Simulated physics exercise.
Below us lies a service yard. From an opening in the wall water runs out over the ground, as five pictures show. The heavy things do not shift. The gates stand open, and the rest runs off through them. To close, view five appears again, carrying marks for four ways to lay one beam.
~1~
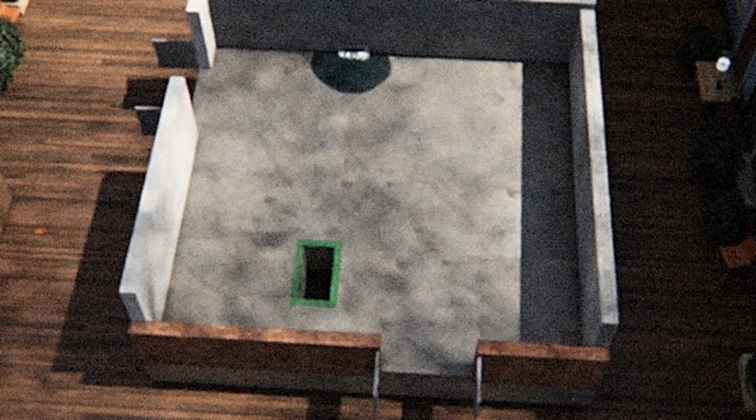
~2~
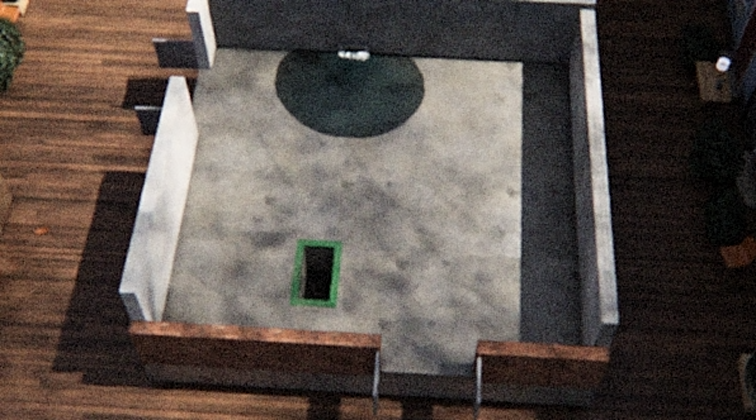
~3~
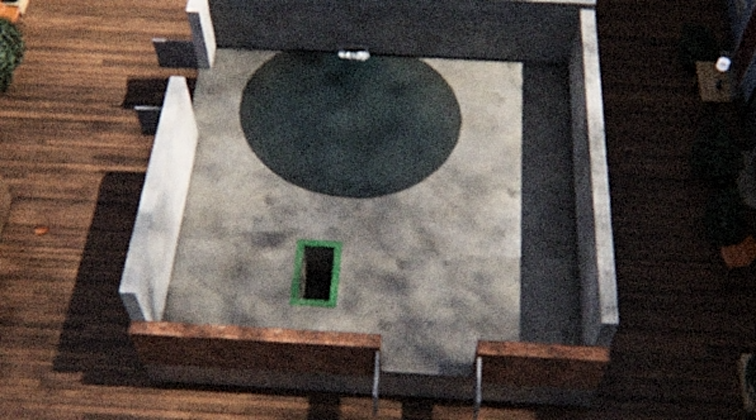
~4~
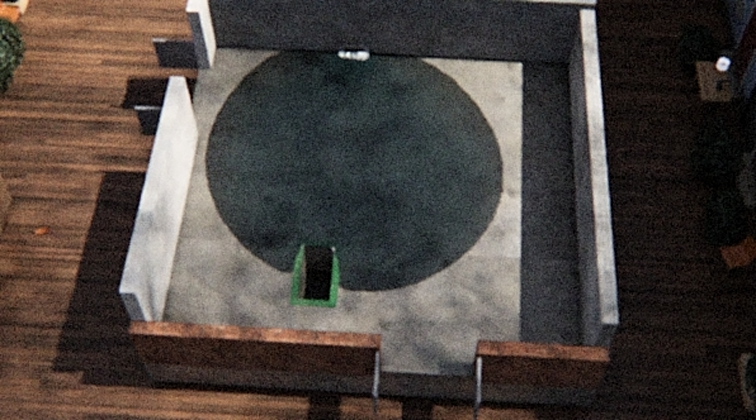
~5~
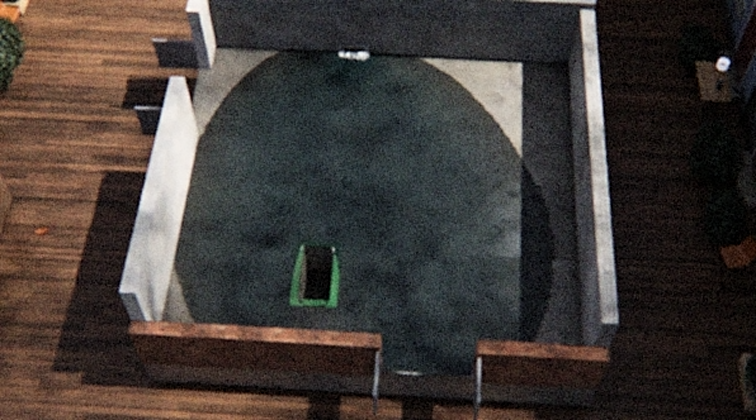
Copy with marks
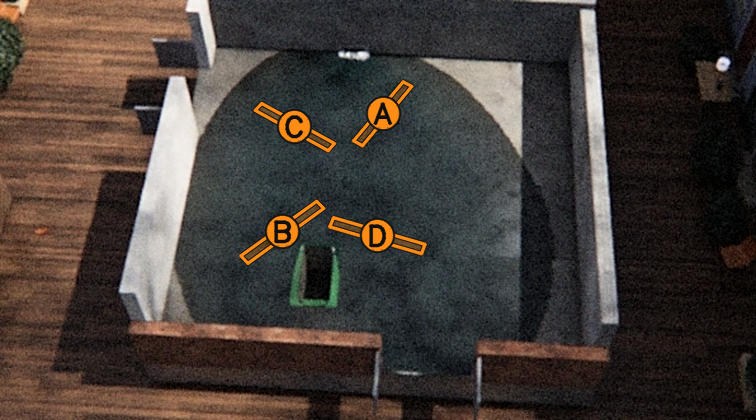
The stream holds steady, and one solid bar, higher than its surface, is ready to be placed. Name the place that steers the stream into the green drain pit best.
Position A does it best.
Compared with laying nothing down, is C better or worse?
It is worse.
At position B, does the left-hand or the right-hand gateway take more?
More leaves on the right.
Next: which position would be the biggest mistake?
C it is.
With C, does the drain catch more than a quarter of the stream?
No, it does not.
On the marked copy, A from (358, 143) to (407, 84); B from (244, 259) to (320, 204); C from (258, 106) to (331, 147); D from (331, 222) to (423, 248).
With A, about 31 % of the stream goes into the green drain pit, about 68 % out by the gates.
With B, about 18 % of the stream goes into the green drain pit, about 82 % out by the gates.
With C, about 12 % of the stream goes into the green drain pit, about 87 % out by the gates.
With D, about 21 % of the stream goes into the green drain pit, about 78 % out by the gates.
